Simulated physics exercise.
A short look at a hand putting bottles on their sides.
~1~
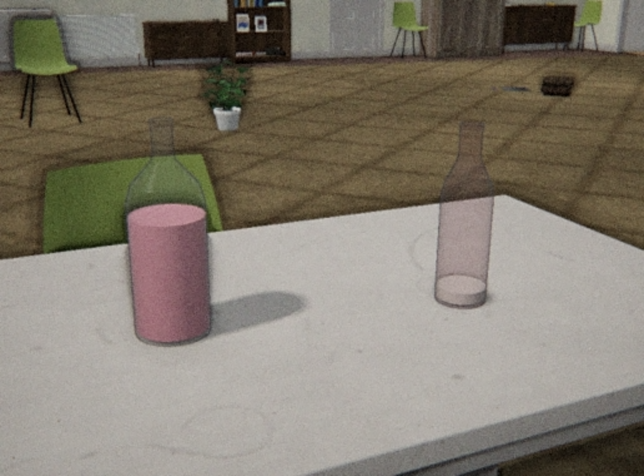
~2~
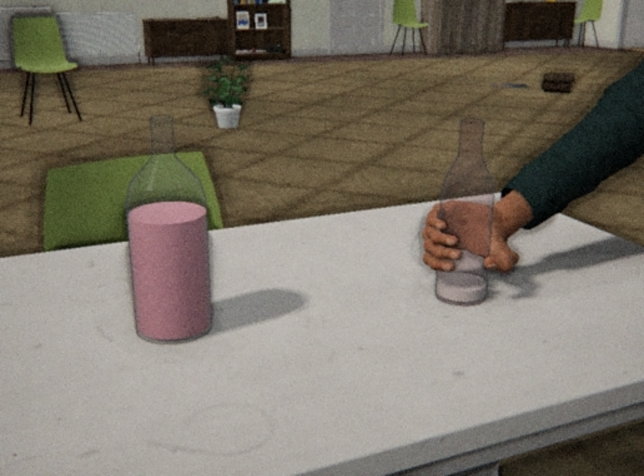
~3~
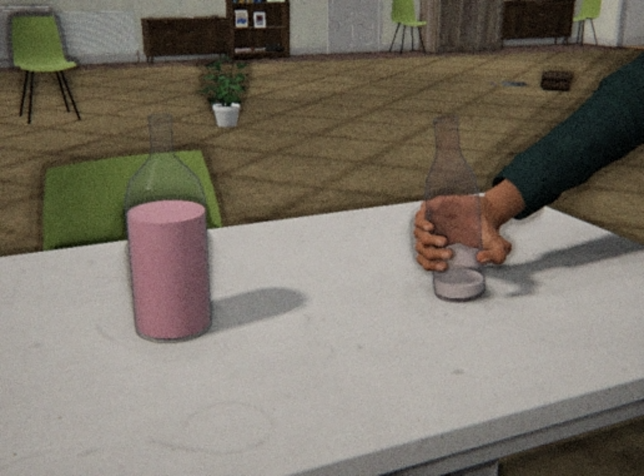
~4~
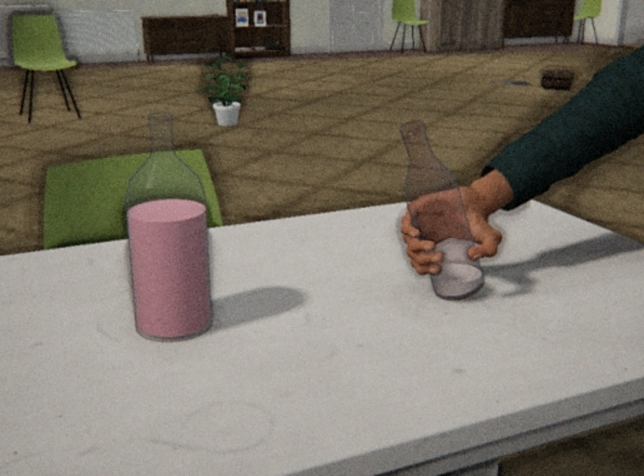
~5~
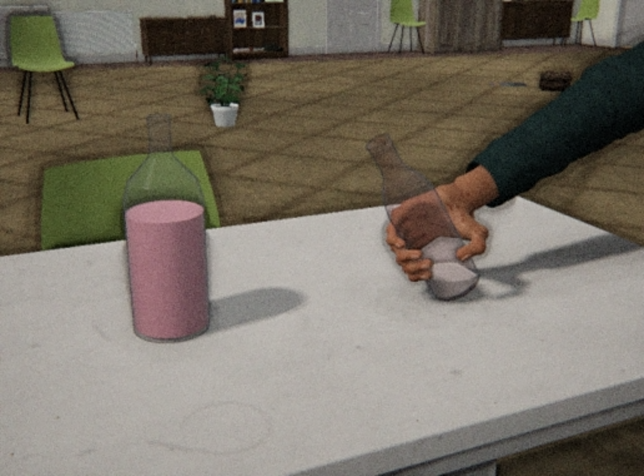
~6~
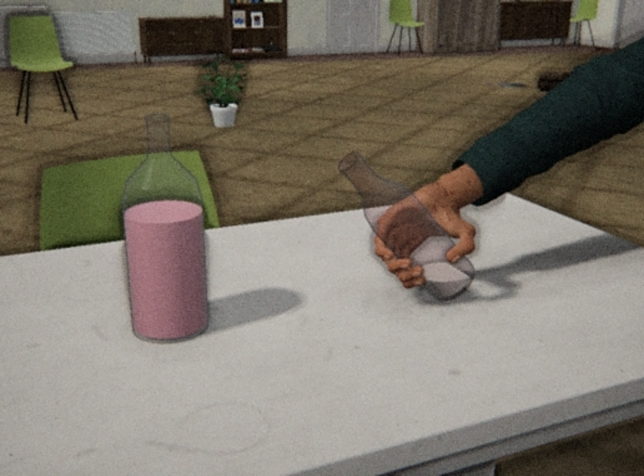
A hand grasps the nearly empty right bottle and tilts it left on the table.
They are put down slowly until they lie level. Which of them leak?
The left bottle leaks; the right bottle keeps it in.
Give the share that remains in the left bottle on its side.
Close to 50 %.
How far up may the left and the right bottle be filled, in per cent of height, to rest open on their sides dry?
In turn 28 and 20 per cent.
A moment on, the right bottle is nearly down; right bottle, all still inside.
Further on, the right bottle lies flat; right bottle, all still inside.
When it is over, both lie flat; right bottle, all still inside; left bottle, a puddle at its mouth.
